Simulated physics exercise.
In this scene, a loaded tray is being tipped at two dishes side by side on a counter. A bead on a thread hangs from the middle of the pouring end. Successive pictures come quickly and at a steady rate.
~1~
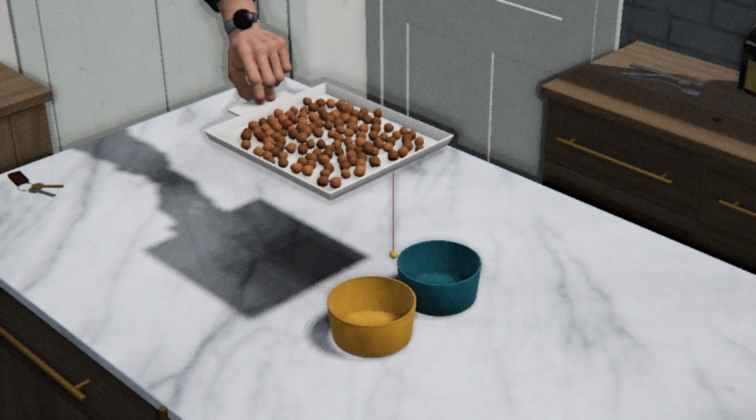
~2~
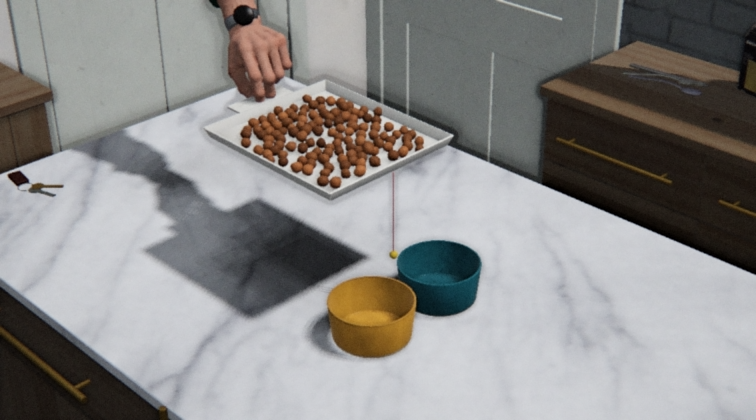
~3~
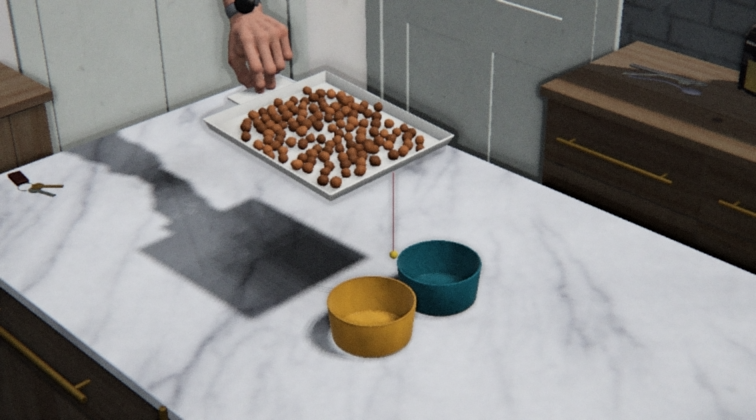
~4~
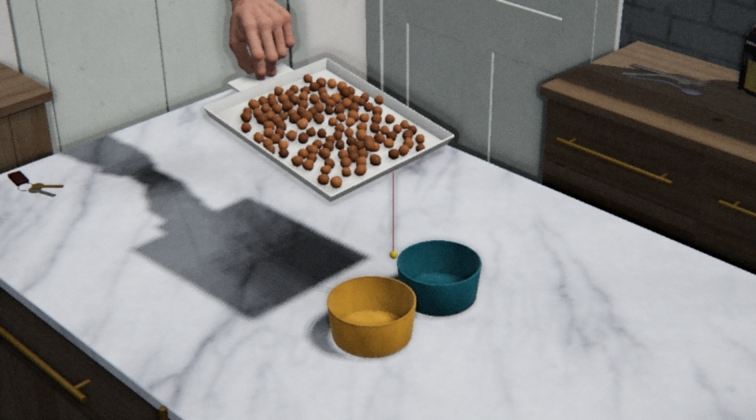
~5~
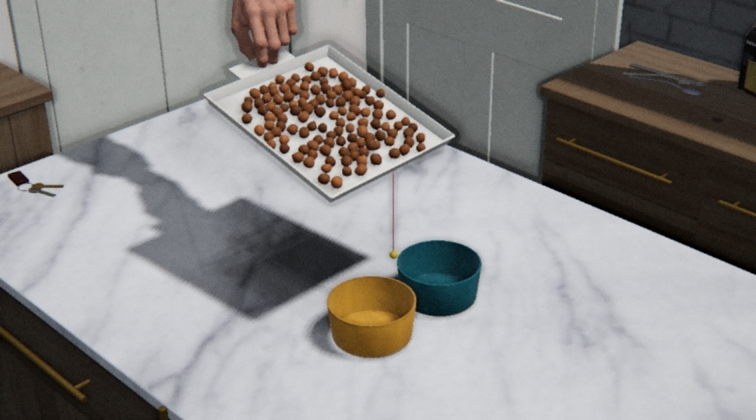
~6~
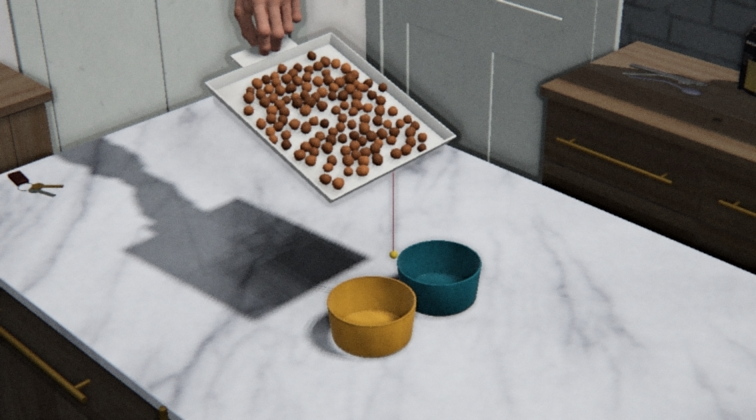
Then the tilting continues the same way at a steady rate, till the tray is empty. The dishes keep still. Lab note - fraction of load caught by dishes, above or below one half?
The dishes will gather the main share.
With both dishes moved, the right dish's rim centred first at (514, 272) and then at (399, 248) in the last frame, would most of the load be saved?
First place: Short of half; second place: Short of half.
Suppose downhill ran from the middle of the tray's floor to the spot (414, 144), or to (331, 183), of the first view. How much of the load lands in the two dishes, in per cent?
About 30 % and 50 %.
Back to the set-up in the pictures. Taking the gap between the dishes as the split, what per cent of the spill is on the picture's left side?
Close to 20 per cent of the spill, I think.
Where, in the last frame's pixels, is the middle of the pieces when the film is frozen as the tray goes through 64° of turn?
Look close to (374, 133) in the last picture.
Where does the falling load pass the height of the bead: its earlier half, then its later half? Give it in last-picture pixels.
Near (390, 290) to start, and near (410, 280) afterwards.
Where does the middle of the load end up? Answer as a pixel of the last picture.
Somewhere around (394, 327) in the final view.
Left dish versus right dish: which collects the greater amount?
Noted: Left of the pair.
Shortly afterwards, tray tipped steeply; the whole lot on the tray.
Next, tray tipped past a quarter turn; a little on the tray; near a quarter in the left dish; a little in the right dish; a little outside both; near half in the air.
Some moments later, tray tipped past a quarter turn; near half in the left dish; near a quarter in the right dish; near a third outside both.
In the end, tray tipped past a quarter turn; near half in the left dish; near a quarter in the right dish; near a third outside both.
